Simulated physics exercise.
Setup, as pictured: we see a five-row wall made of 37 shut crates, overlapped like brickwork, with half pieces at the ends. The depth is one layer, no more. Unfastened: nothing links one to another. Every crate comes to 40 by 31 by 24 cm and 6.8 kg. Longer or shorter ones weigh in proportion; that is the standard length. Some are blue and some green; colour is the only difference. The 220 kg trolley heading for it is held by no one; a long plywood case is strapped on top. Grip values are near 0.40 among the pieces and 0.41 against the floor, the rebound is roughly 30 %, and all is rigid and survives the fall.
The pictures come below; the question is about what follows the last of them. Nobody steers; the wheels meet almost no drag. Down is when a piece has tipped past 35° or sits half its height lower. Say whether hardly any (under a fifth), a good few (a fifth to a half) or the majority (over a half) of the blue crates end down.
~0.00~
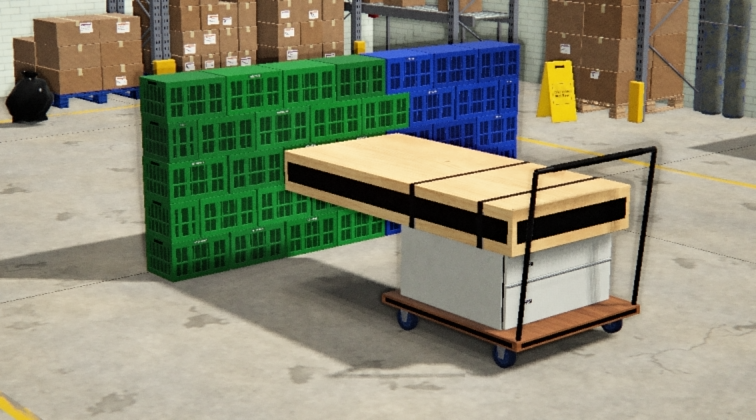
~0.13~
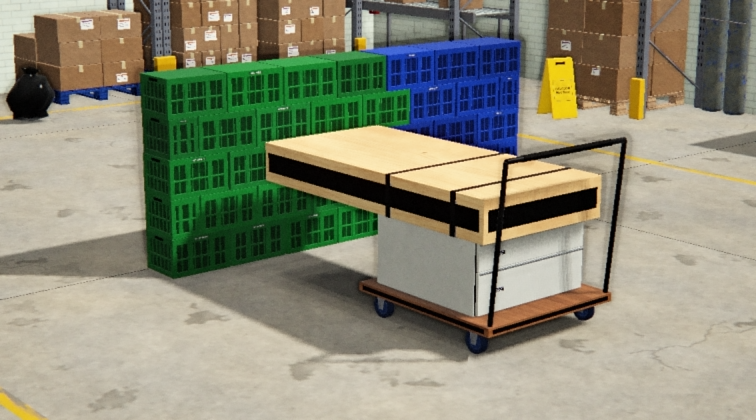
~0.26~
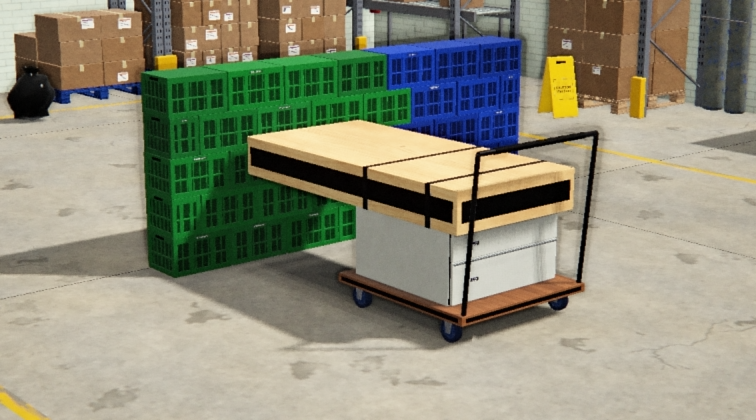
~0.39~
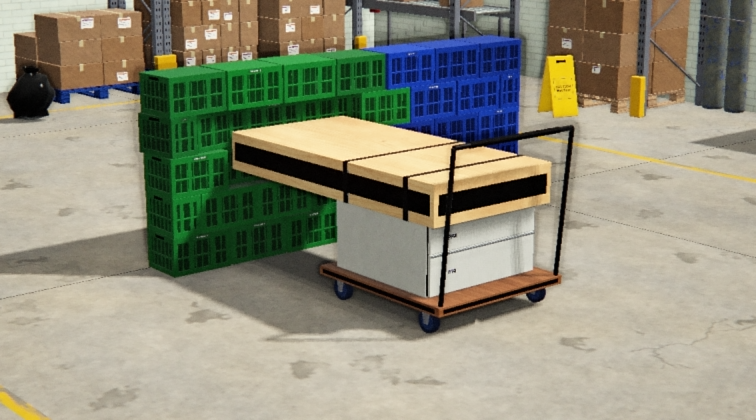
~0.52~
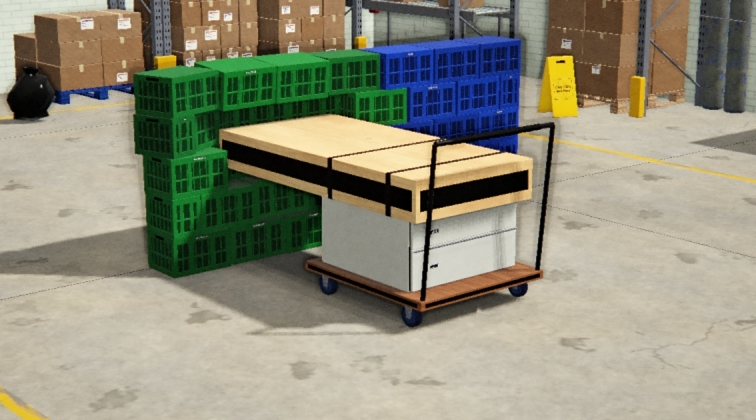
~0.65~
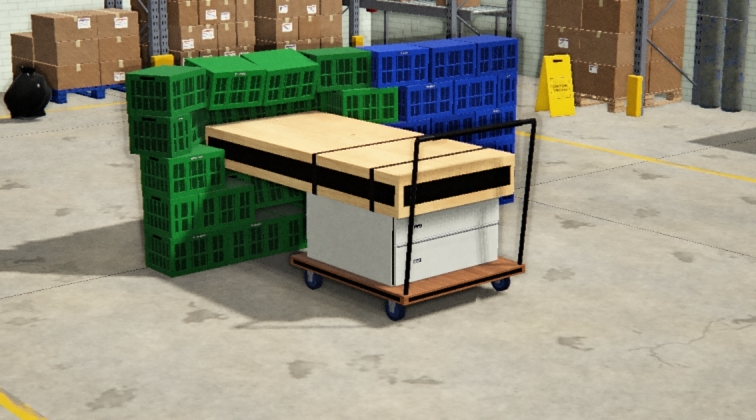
Hardly any of them end down.
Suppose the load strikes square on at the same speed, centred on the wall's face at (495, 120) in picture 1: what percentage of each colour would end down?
For blue it's 60 per cent, for green 0 per cent.
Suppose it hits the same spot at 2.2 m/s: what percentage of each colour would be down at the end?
You'd end up with blue at 10 per cent down and green at 50 per cent.
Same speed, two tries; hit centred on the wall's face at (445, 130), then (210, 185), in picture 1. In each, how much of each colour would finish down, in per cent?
For blue it's 60 then 0 per cent, for green 10 then 60 per cent.
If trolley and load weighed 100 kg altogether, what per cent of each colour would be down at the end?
Then blue 10, green 50 per cent.
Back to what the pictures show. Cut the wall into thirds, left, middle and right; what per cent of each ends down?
In per cent: Left 60, middle 50, right 0.
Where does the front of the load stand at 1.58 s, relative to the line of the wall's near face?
Some 95 centimetres.
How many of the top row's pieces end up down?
A total of 5.
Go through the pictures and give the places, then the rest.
In the first picture (each place is the centre of the face we see best), load (291, 164) 47 cm short of the wall; top blue crate (499, 64); top green crate (310, 86); all as stacked.
Load (271, 155) 27 cm short of the wall; top blue crate (500, 60), in the second picture.
Load (253, 149) 8 cm short of the wall; top blue crate (501, 59), in the third picture.
Load (237, 144) 9 cm into the wall's line; top blue crate (501, 58); 6 have shifted, in the fourth picture.
Load (225, 142) 23 cm into the wall's line; top blue crate (501, 59); top green crate (304, 82) tilted 5°; steepest lean 6°, the crate at (250, 88); 13 have shifted, in the fifth picture.
Load (211, 138) 34 cm into the wall's line; top blue crate (498, 58); top green crate (292, 85) tilted 14°; 15 have shifted, in the sixth picture.
By 0.98 s, load 59 cm past the wall's line, still rolling; none of the 15 blue crates down (7 of 37 in all colours); top blue crate unmoved; top green crate tilted 12°, 15 cm lower.
By 1.58 s, load 96 cm past the wall's line, still rolling; 1 of the 15 blue crates down (13 of 37 in all colours); top blue crate unmoved; top green crate on its side.
When it is over (2.7 s), load 1.05 m past the wall's line, stopped; 1 of the 15 blue crates down (14 of 37 in all colours); top blue crate unmoved; top green crate on its side. That is 7 per cent. In pixels of the last frame, middles, top blue crate near (483, 56), top green crate near (238, 180).
